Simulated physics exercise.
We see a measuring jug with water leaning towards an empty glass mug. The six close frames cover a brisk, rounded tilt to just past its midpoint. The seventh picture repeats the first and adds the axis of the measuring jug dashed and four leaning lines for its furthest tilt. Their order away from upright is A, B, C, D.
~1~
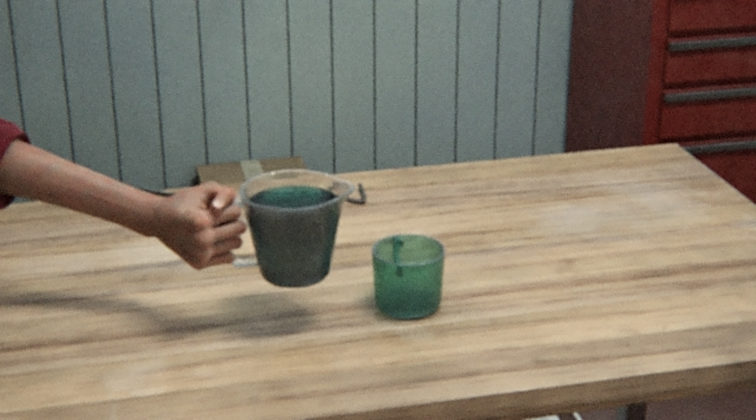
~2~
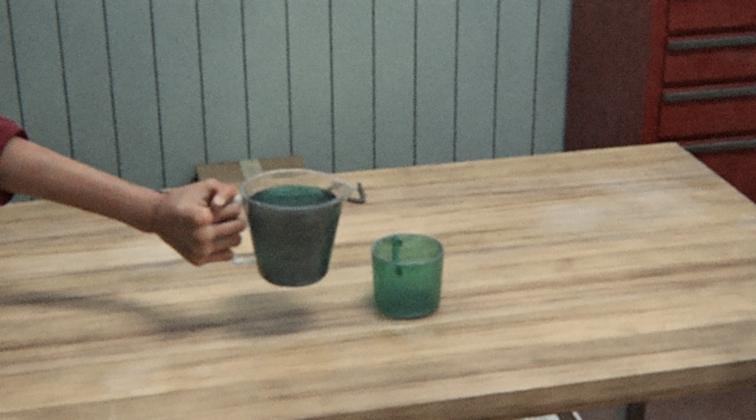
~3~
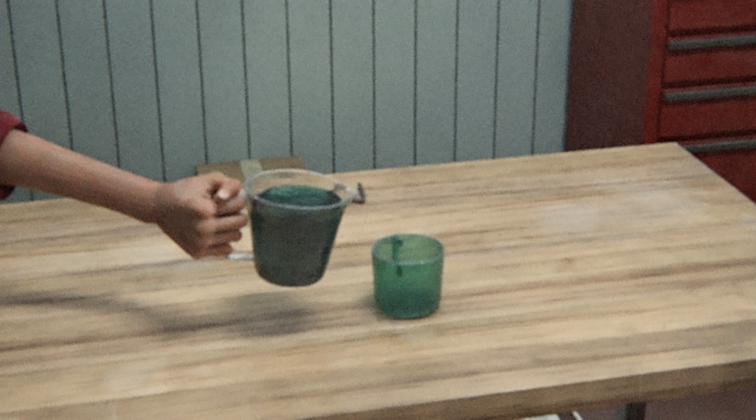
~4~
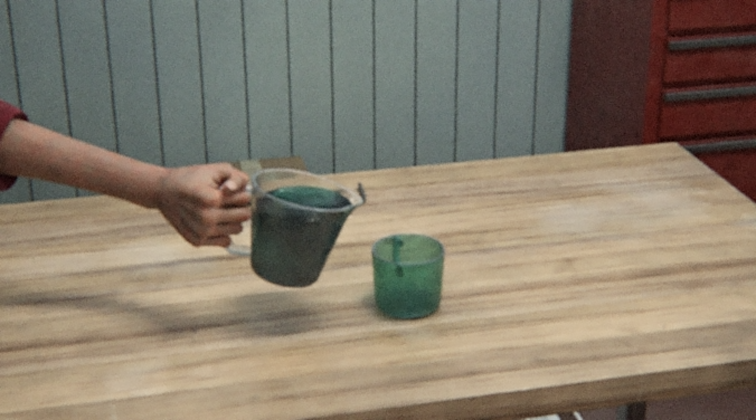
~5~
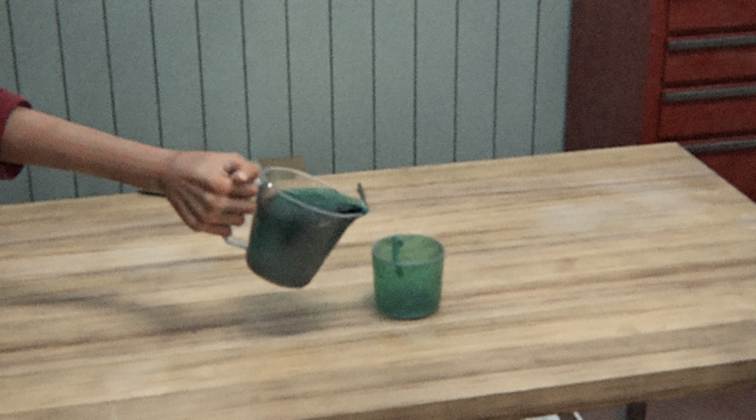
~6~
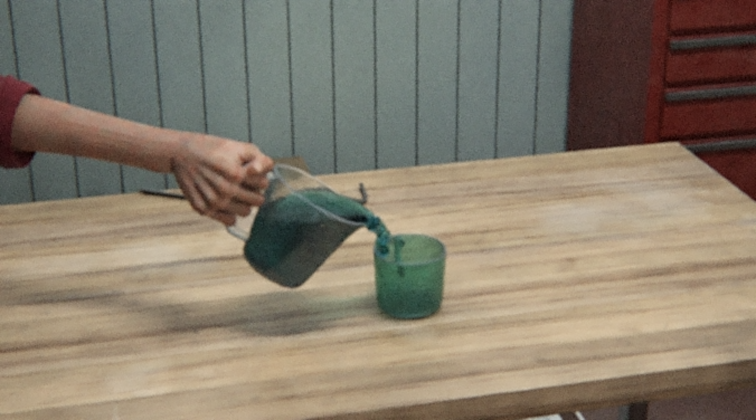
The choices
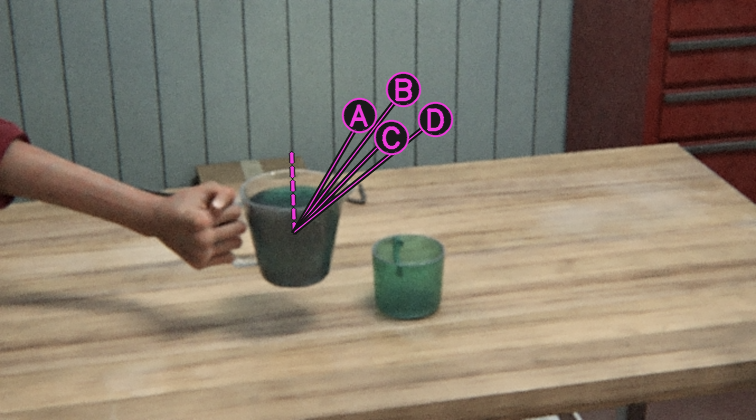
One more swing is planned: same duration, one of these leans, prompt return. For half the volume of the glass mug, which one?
Use line B.
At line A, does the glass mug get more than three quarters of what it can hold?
No.
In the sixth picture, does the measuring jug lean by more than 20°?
Yes, it does.
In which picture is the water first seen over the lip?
Picture 5.
On the marked copy, A at (353, 131); B at (393, 103); C at (376, 147); D at (421, 129).
If A is chosen, the glass mug ends with about 32 % of what it can hold.
If B is chosen, the glass mug ends with about 49 % of what it can hold.
If C is chosen, the glass mug ends with about 67 % of what it can hold.
If D is chosen, the glass mug ends with about 81 % of what it can hold; 6 % of the water is spilt.
